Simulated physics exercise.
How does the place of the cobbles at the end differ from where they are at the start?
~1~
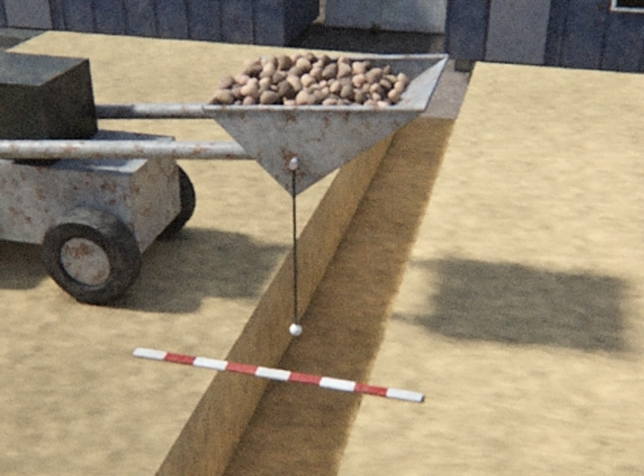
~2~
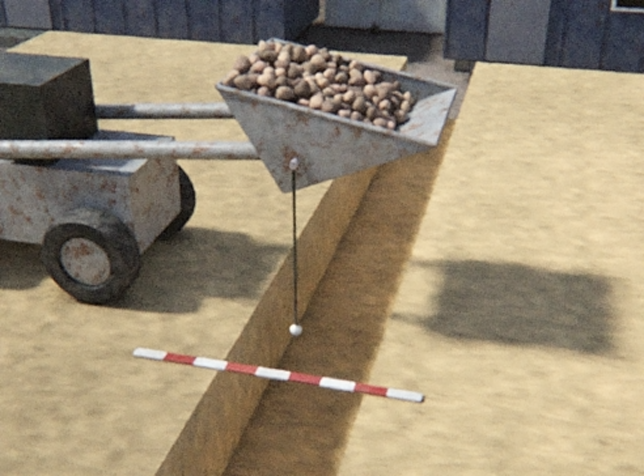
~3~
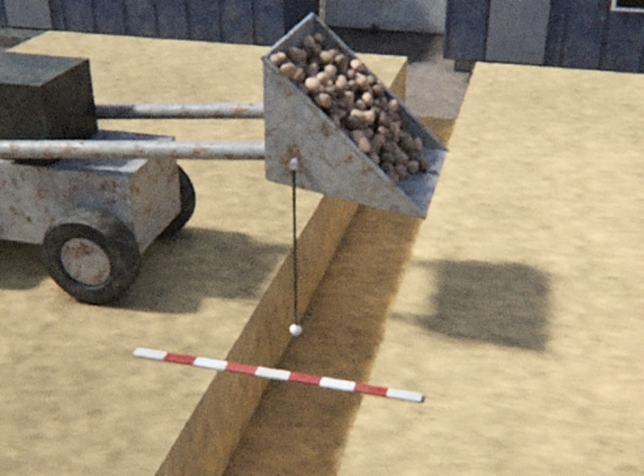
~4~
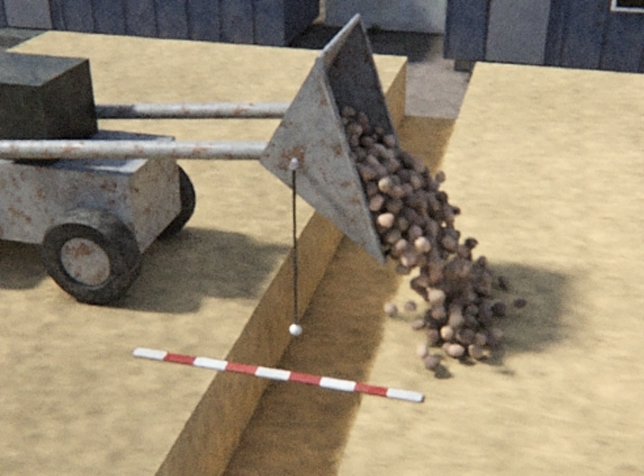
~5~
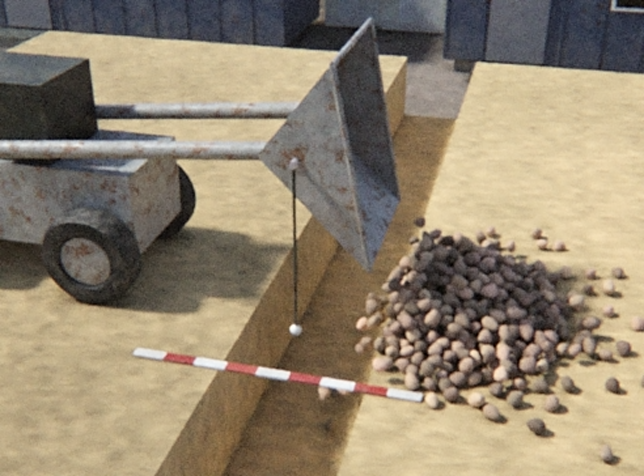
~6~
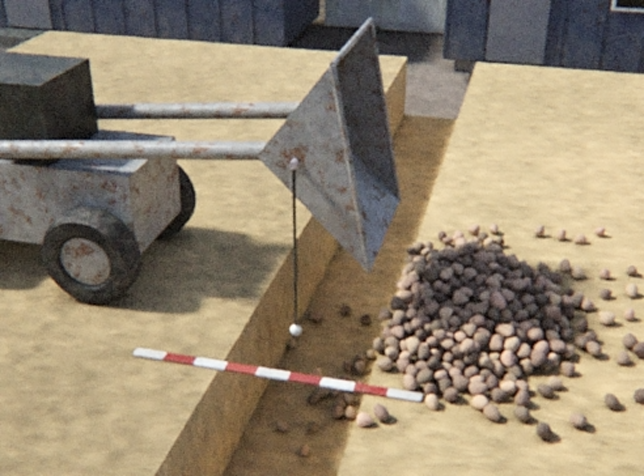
At the start the cobbles are heaped in the raised skip, while at the end most of them lie in a mound on the ground to the right of the trench, with a few in the trench itself.
